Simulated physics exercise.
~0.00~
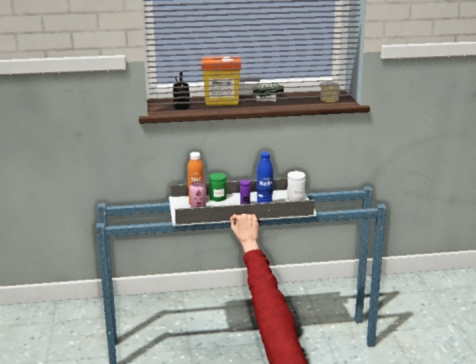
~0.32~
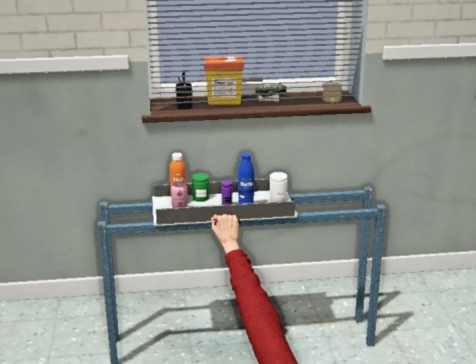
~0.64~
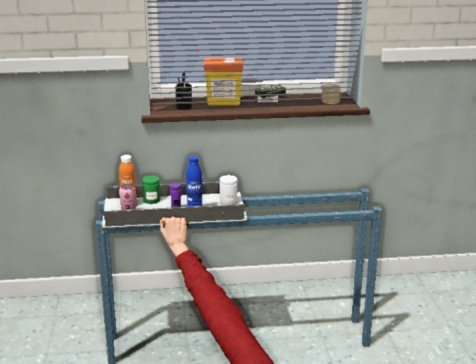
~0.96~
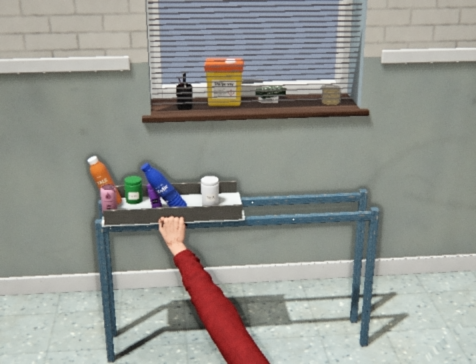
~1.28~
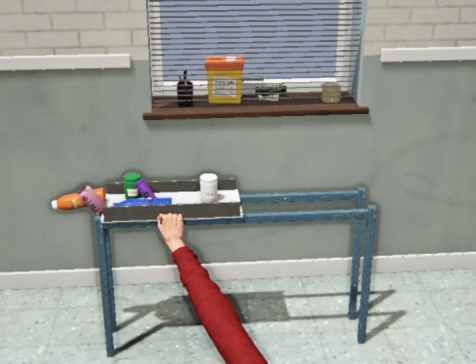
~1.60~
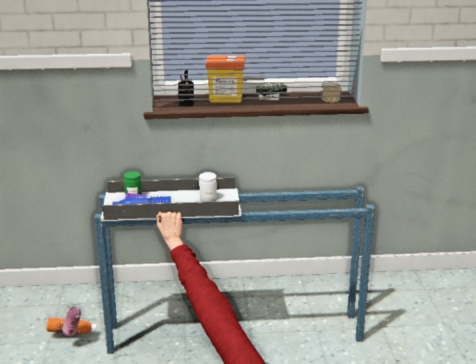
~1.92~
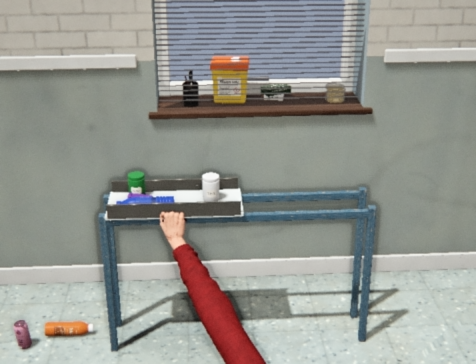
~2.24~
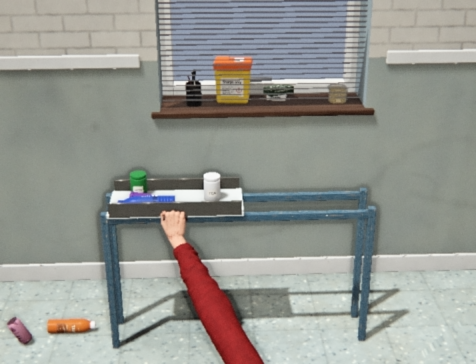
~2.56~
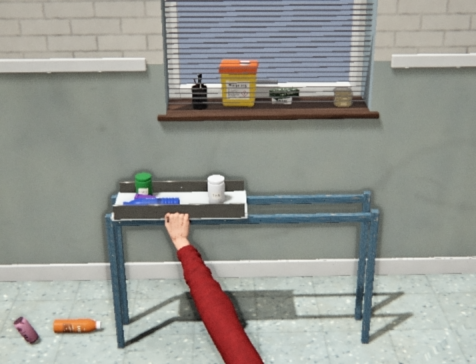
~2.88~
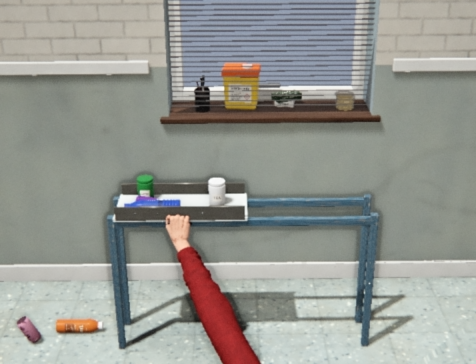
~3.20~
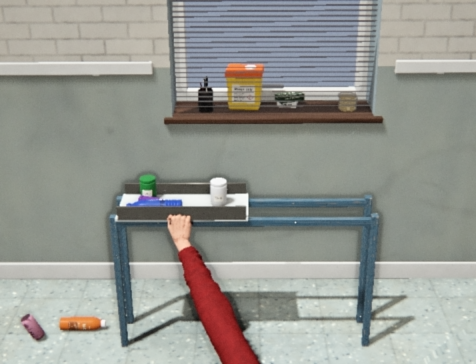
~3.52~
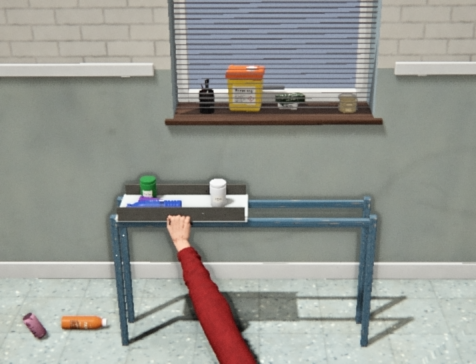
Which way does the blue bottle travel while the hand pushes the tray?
The blue bottle travels to the left, riding along with the tray and then tipping over onto its side.
A tray pushed left by a hand stops, and two of its items fall off.
